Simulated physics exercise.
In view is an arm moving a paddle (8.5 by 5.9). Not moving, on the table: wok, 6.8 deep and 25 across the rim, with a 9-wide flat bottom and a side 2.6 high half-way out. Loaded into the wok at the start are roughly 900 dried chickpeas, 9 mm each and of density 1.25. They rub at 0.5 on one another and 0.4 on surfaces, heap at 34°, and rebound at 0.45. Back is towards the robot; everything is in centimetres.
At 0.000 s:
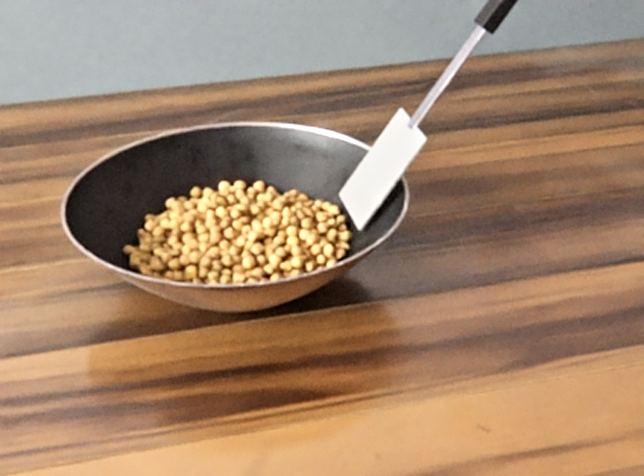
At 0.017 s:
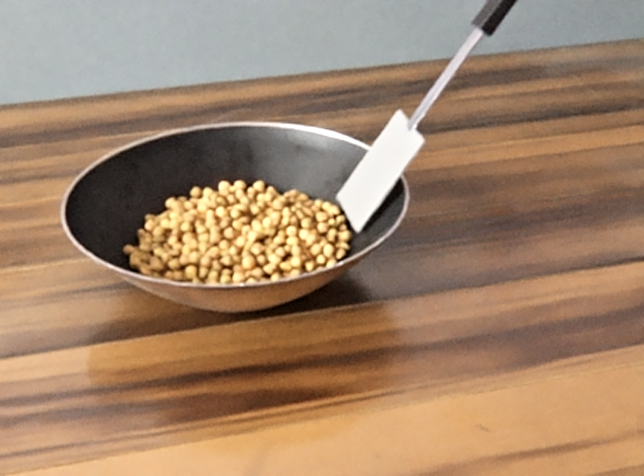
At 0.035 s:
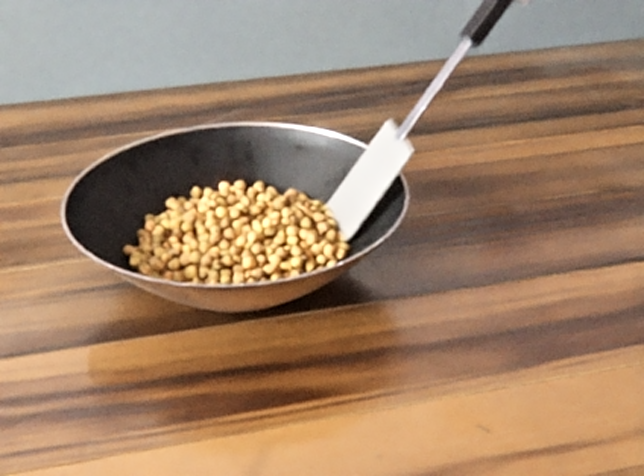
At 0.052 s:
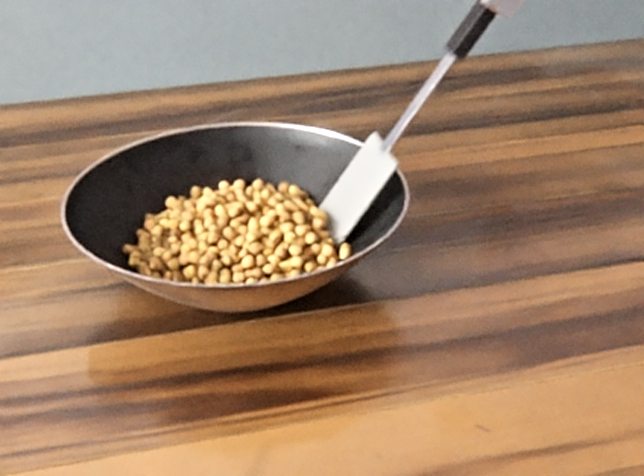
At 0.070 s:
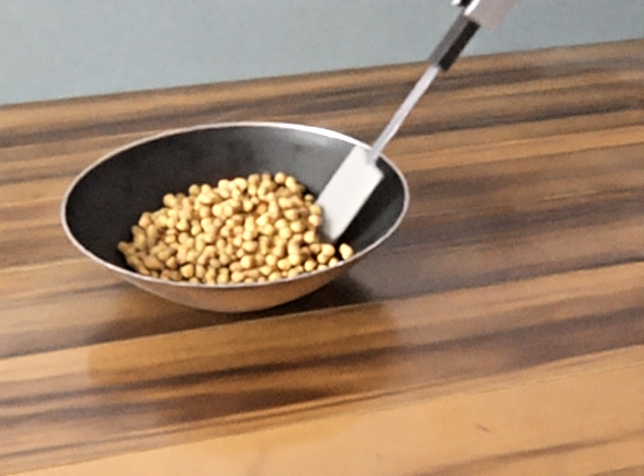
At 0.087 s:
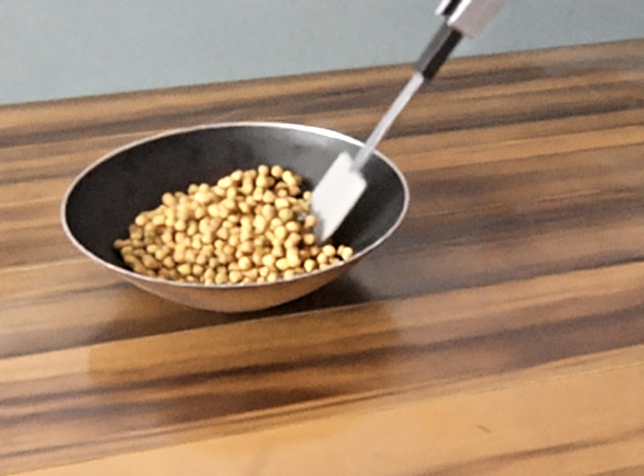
At the start, a white paddle on a dark handle rests against the right inner side of a black wok of dried chickpeas on a striped wooden table. The paddle then moves down and left into the chickpeas, pushing the pile slightly left and higher, while the wok stays still.
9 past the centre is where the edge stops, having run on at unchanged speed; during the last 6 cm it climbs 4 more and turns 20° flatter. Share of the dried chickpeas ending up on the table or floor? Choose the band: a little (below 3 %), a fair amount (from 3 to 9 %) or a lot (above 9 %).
It is a lot, above 9 %.
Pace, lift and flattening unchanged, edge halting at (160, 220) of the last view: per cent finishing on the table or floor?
Close to 5 per cent finishes on the table or floor.
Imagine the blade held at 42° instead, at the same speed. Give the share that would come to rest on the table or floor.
That gives about 25 in a hundred.
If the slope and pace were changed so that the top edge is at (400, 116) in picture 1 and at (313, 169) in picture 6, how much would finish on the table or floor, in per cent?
Roughly 35 percent ends up there.
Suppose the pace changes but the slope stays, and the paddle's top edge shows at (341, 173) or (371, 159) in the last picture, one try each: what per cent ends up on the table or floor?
Estimates: Near 30 %, near 20 %.
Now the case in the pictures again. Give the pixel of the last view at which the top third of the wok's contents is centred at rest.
Pixel position: Approx. (157, 243).
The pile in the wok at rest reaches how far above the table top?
About 6.5 centimetres.
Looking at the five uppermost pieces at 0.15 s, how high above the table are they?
Roughly 6 cm.
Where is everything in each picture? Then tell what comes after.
In the first picture, paddle top edge at (414, 123), sloping 54°; upper third of the load around (241, 234), from x 130 to 345, top at y 185; 900 in the wok.
In the second picture, paddle top edge at (412, 125), sloping 54°; upper third of the load around (241, 234), from x 130 to 345, top at y 185.
In the third picture, paddle top edge at (401, 135), sloping 54°; upper third of the load around (240, 235), from x 130 to 345, top at y 185.
In the fourth picture, paddle top edge at (385, 149), sloping 54°; upper third of the load around (240, 233), from x 130 to 345, top at y 185.
In the fifth picture, paddle top edge at (370, 160), sloping 54°; upper third of the load around (240, 232), from x 125 to 350, top at y 180.
In the sixth picture, paddle top edge at (355, 168), sloping 54°; upper third of the load around (235, 231), from x 120 to 350, top at y 170; 900 in the wok.
After 0.15 s, sloping 54°, highest piece 9 above the table; 899 in the wok, 1 on the blade or in flight.
After 0.22 s, sloping 46°, highest piece 15 above the table; 899 in the wok, 1 on the blade or in flight.
After 0.46 s, sloping 34°, highest piece 11 above the table; 671 in the wok, 117 on the table or floor, 112 on the blade or in flight.
After 1.51 s, sloping 34°, highest piece 7 above the table; 671 in the wok, 229 on the table or floor.
At rest, 671 in the wok, 229 on the table or floor. That is 25 % on the table or floor.
